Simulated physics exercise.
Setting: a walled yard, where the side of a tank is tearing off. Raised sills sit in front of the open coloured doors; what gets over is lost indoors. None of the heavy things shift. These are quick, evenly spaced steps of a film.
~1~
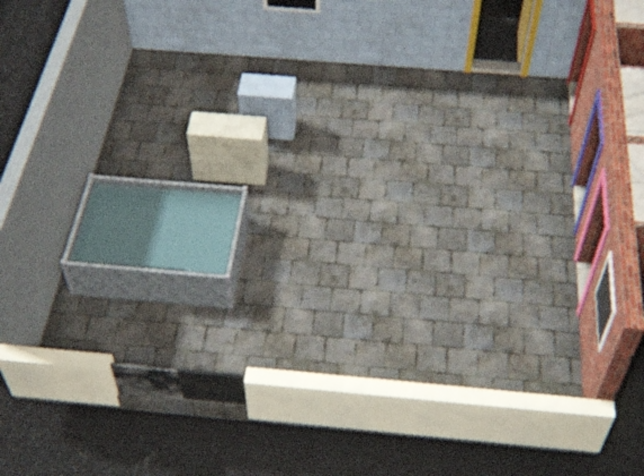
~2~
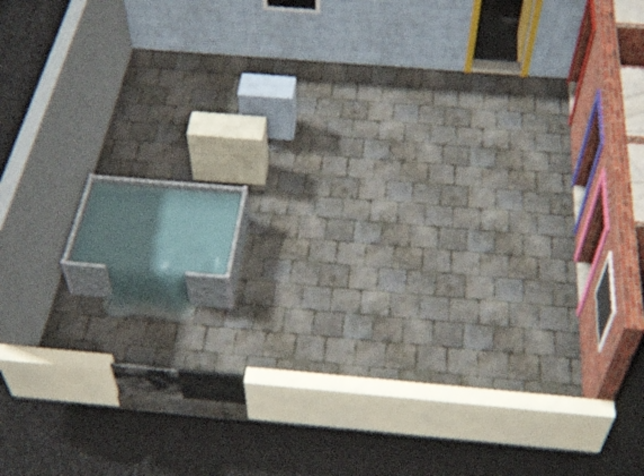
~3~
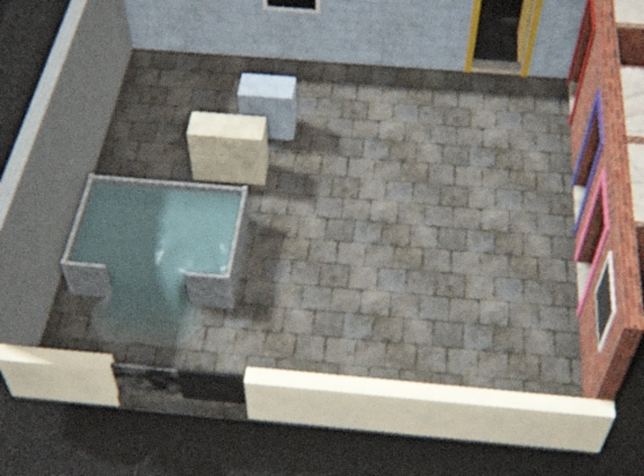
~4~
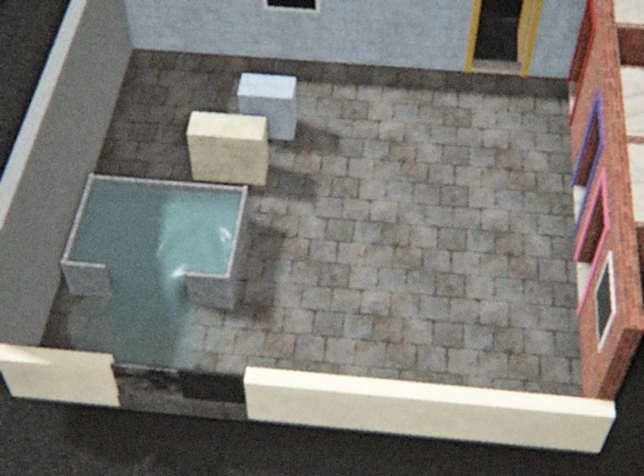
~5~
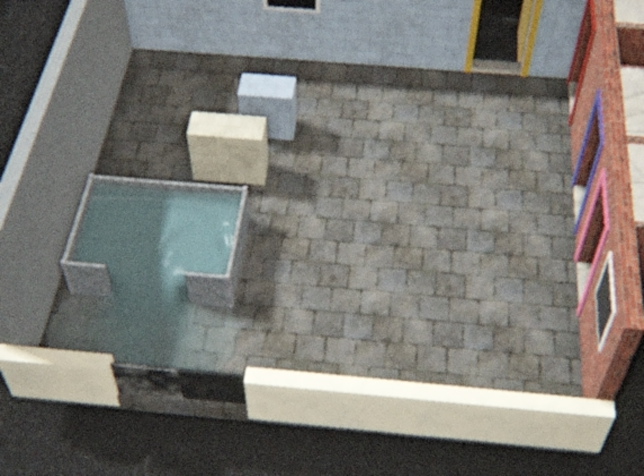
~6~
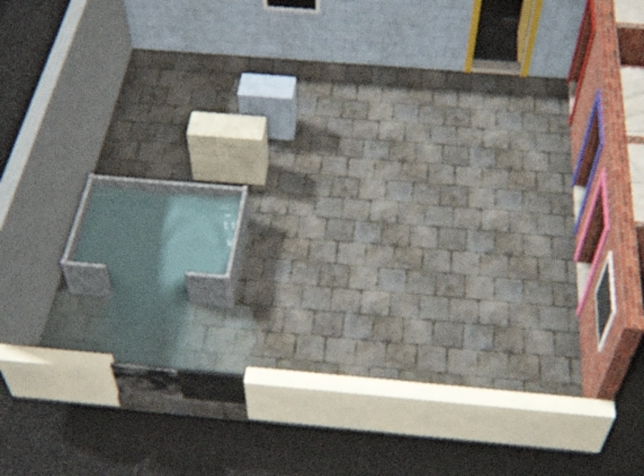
The clip shows a paved, walled yard with a tank of still water at left; a gap opens in the tank's near side, and water pours out, spreading forward across the paving as far as the low cream wall.
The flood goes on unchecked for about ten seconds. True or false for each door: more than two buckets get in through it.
The yellow door: False; the pink door: True; the red door: False; the blue door: False.
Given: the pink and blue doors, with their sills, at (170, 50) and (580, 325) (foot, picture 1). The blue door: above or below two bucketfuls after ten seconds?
In this case the blue door gets beyond it.
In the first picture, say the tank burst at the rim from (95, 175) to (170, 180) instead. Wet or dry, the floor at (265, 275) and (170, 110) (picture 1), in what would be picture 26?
Going through them in order, the first ends up left dry and the second waterlogged.
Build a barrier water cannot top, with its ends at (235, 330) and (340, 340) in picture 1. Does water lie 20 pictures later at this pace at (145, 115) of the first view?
Soaked.
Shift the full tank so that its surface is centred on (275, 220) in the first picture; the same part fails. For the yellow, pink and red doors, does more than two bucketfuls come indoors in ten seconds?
Afterwards, yellow undershoots; pink overshoots; red undershoots.
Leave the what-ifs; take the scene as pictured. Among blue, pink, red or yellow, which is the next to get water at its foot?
First in line is the pink-painted one.
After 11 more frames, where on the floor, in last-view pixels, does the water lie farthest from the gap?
I'd point to (477, 416).
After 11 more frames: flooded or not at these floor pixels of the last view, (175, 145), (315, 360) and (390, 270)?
As listed, the points end up high and dry, soaked and high and dry.
A moment on, water covers 10 % of the floor; the yellow door not reached, the pink door not reached, the red door not reached, the blue door not reached.
Next, water covers 20 % of the floor; the yellow door not reached, the pink door not reached, the red door not reached, the blue door not reached.
Then, water covers 45 % of the floor; the yellow door not reached, the pink door wet at the sill, nothing in, the red door not reached, the blue door not reached.
Later, water covers 65 % of the floor; the yellow door not reached, the pink door over two buckets in, the red door not reached, the blue door wet at the sill, nothing in.
In the end, water covers 90 % of the floor; the yellow door wet at the sill, nothing in, the pink door far over two buckets in, the red door wet at the sill, nothing in, the blue door wet at the sill, nothing in.
